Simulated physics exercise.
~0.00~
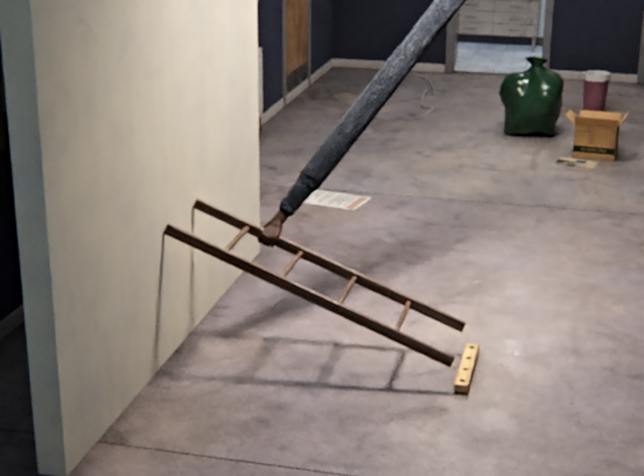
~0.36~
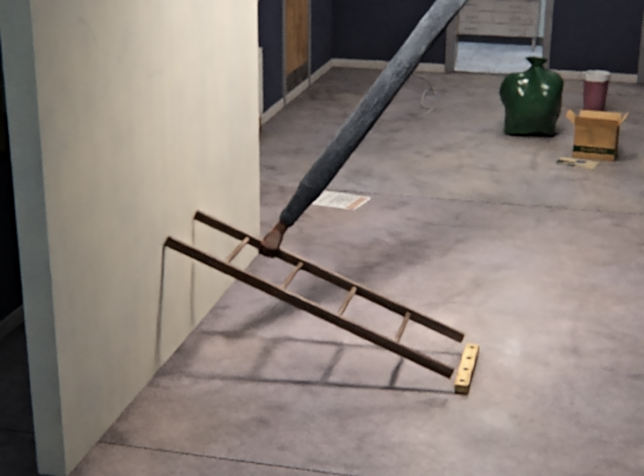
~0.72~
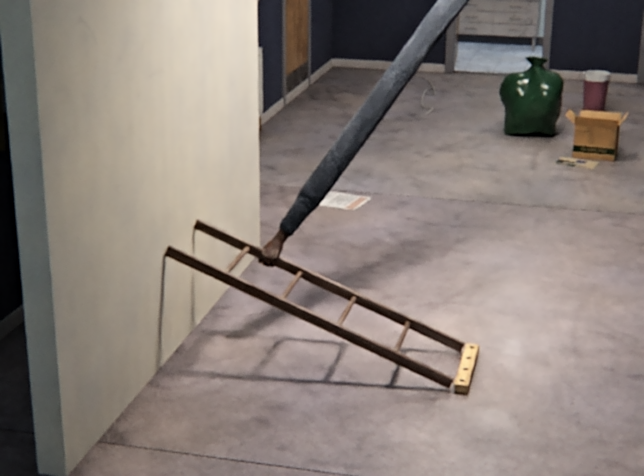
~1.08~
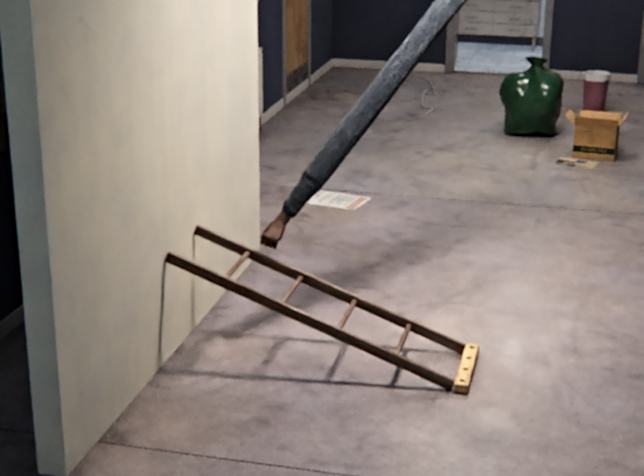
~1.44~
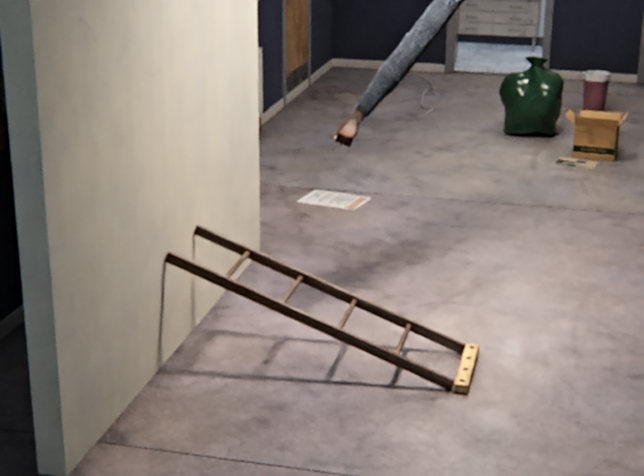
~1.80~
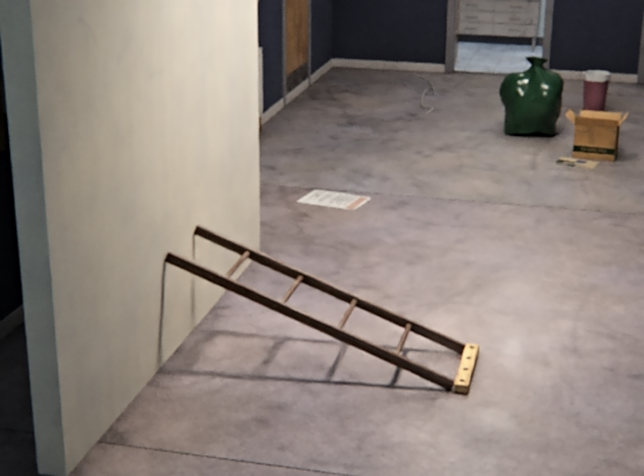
A hand on a long dark-sleeved arm lowered a brown ladder-like rack that slanted between a pale wall and a wooden strip on the floor, then let go and drew back out of view, and the rack stayed propped up.
